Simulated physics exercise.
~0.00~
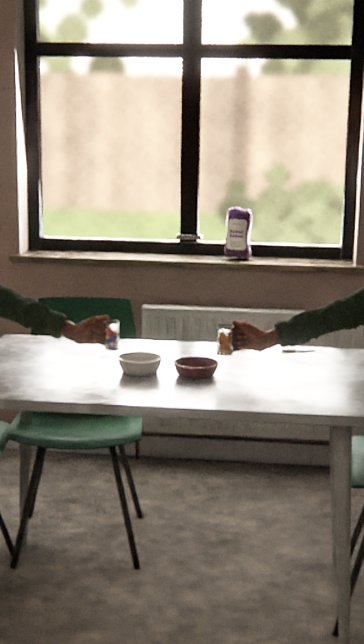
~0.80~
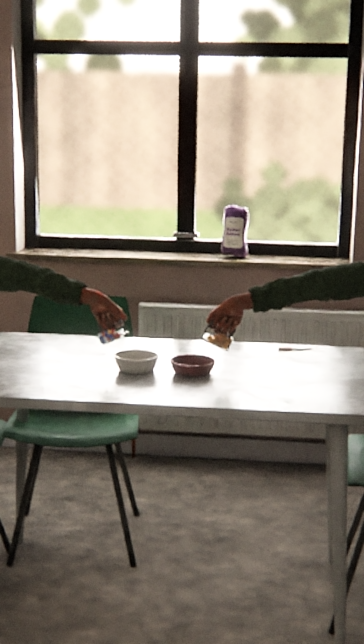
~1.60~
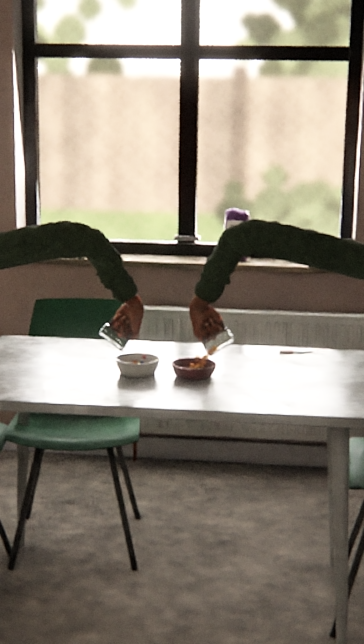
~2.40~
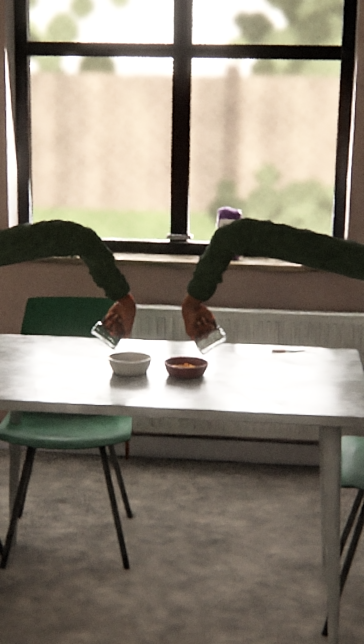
On a pale table in front of a large window, a white dish and a reddish-brown dish sit side by side, with green chairs around them. Two arms in dark green sleeves reach in from opposite sides, each hand holding a small clear cup upright. The hands tip the cups onto their sides above the dishes, then bend further and turn them over. Orange bits tumble from the right cup into the brown dish. At the end, both cups are upturned and empty, and the orange pieces rest in the brown dish, with none seen on the table.
